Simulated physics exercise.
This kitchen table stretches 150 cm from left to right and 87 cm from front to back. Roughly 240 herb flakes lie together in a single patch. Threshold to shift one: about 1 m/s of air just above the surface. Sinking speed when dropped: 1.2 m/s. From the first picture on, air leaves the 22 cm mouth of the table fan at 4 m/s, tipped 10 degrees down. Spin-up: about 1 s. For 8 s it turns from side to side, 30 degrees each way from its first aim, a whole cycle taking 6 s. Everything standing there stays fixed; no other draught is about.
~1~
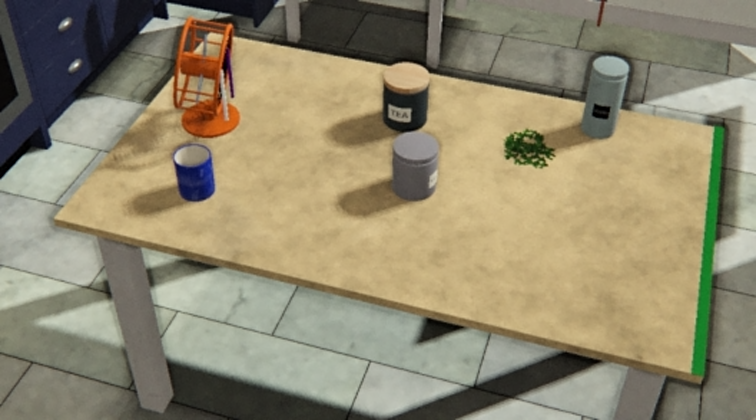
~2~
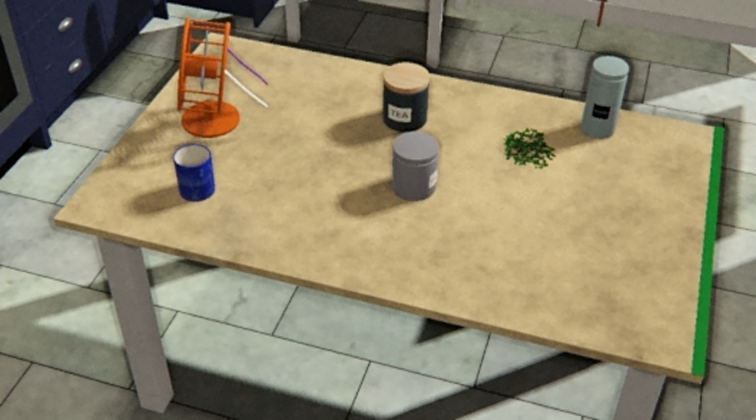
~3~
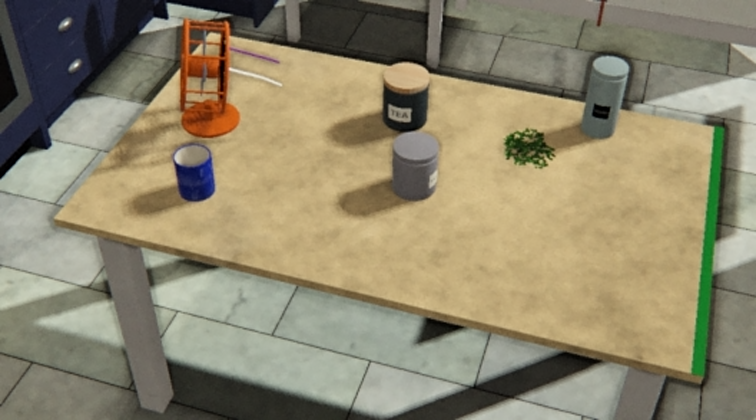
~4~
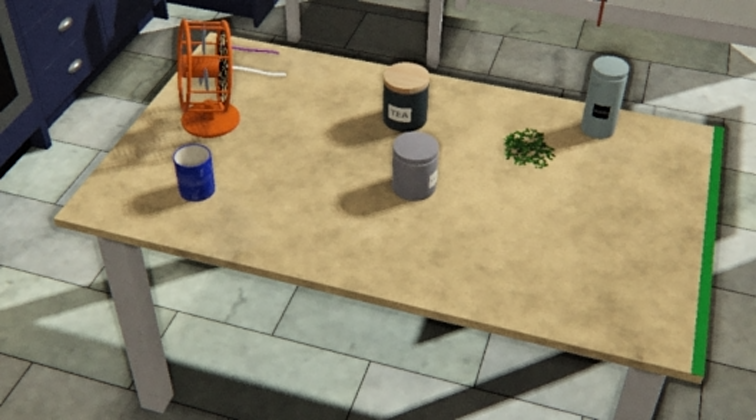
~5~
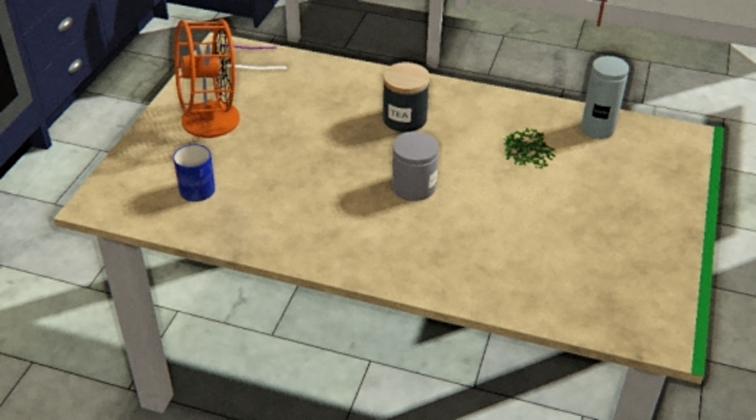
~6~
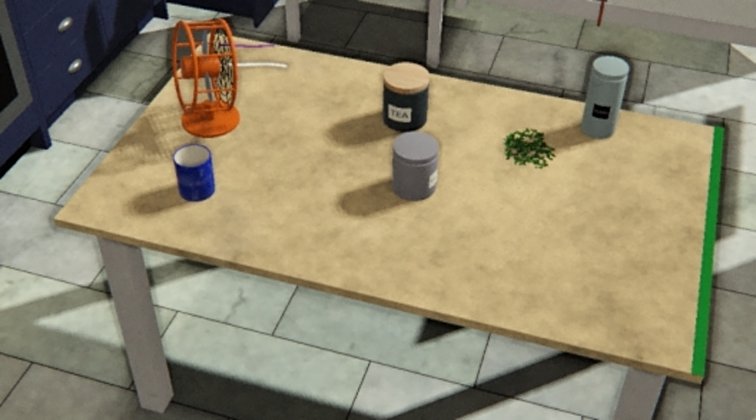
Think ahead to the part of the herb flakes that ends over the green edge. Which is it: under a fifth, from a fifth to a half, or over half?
Over half.
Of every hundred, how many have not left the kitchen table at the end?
Share at the end: Around 2 %.
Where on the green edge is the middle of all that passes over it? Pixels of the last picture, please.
About (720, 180).
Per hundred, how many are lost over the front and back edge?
Roughly 0 per cent at the front edge and 10 per cent at the back edge.
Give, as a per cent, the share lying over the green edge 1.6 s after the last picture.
Close to 0 %.
Then, 0.7 s after the last picture, 100 % are still on the top, 0 % are over the green edge; the middle of those left on the top is near (527, 149).
Then, 1.6 s after the last picture, 100 % are still on the top, 0 % are over the green edge; the middle of those left on the top is near (527, 149).
Then, 3.5 s after the last picture, 8 % are still on the top, 83 % are over the green edge.
Then, 7.1 s after the last picture, at the end, 87 % are over the green edge.
